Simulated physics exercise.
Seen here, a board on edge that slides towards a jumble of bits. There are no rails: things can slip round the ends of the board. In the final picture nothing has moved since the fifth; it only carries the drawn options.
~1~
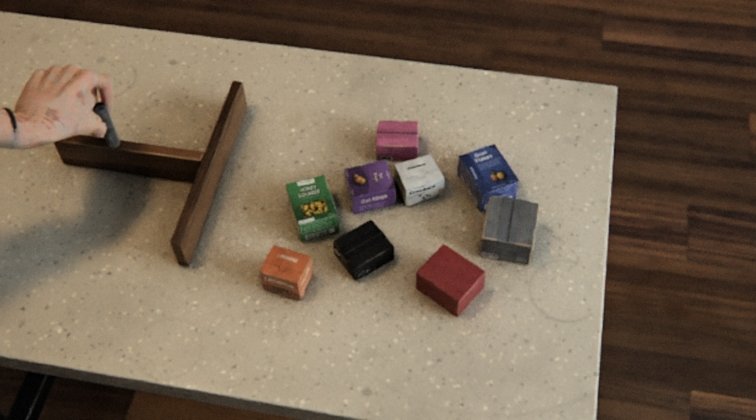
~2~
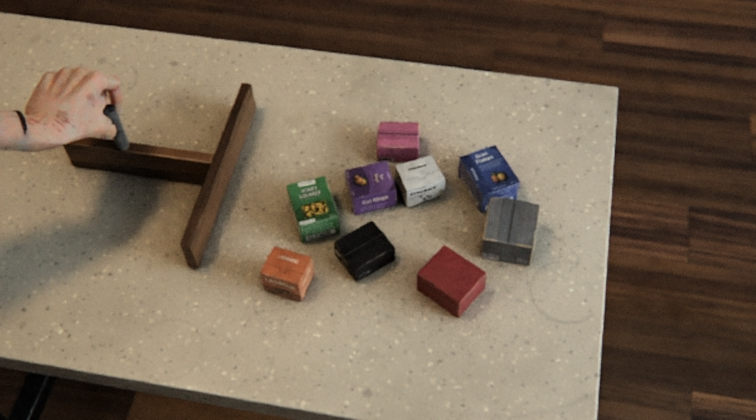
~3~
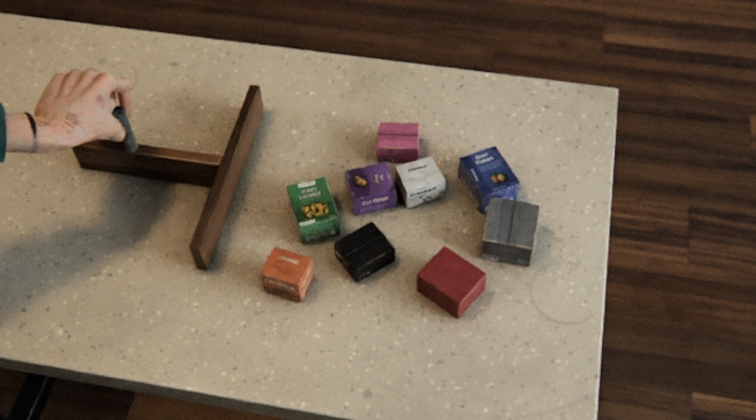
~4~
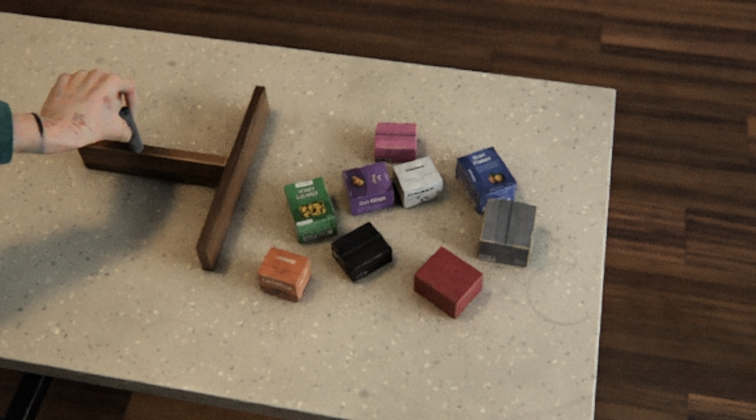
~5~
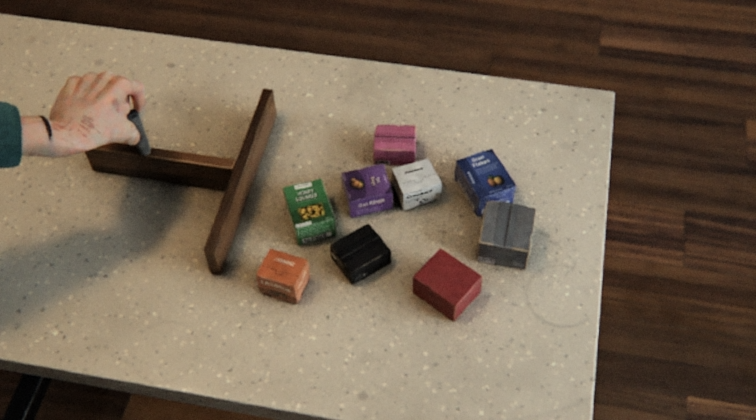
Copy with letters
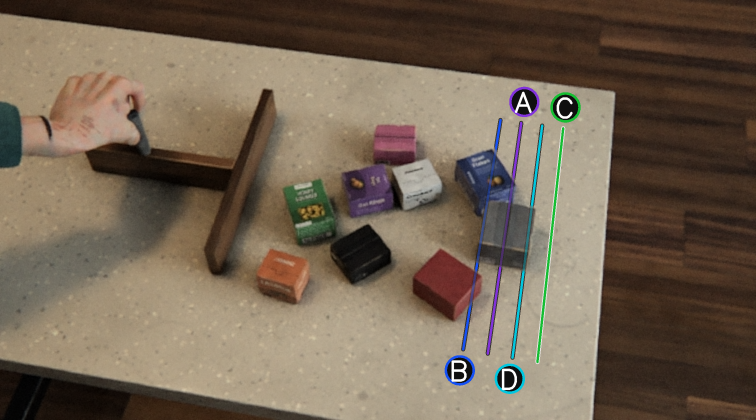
A hand gripped the handle of a T-shaped wooden pusher and slid it slowly a short way right across a speckled table, toward a cluster of small colorful boxes that it had not touched.
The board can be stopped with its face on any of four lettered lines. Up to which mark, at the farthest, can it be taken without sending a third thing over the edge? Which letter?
Stop at D.
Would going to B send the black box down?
No.
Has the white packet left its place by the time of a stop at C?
Yes.
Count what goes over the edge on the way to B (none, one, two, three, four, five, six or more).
By then, none.
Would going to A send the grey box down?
By then, no.
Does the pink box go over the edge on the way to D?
By then, no.
On the copy, A at (506, 228); B at (483, 225); C at (551, 235); D at (529, 232).
On D. First, board (341, 179); blue packet (489, 180); orange packet (346, 284).
Then, board (444, 195); blue packet (552, 196); red block (508, 324).
Finally, board (527, 207); blue packet over the edge; grey box (598, 253); one fallen.
By contrast, A is within the limit but short; B is within the limit but short; C drops three.
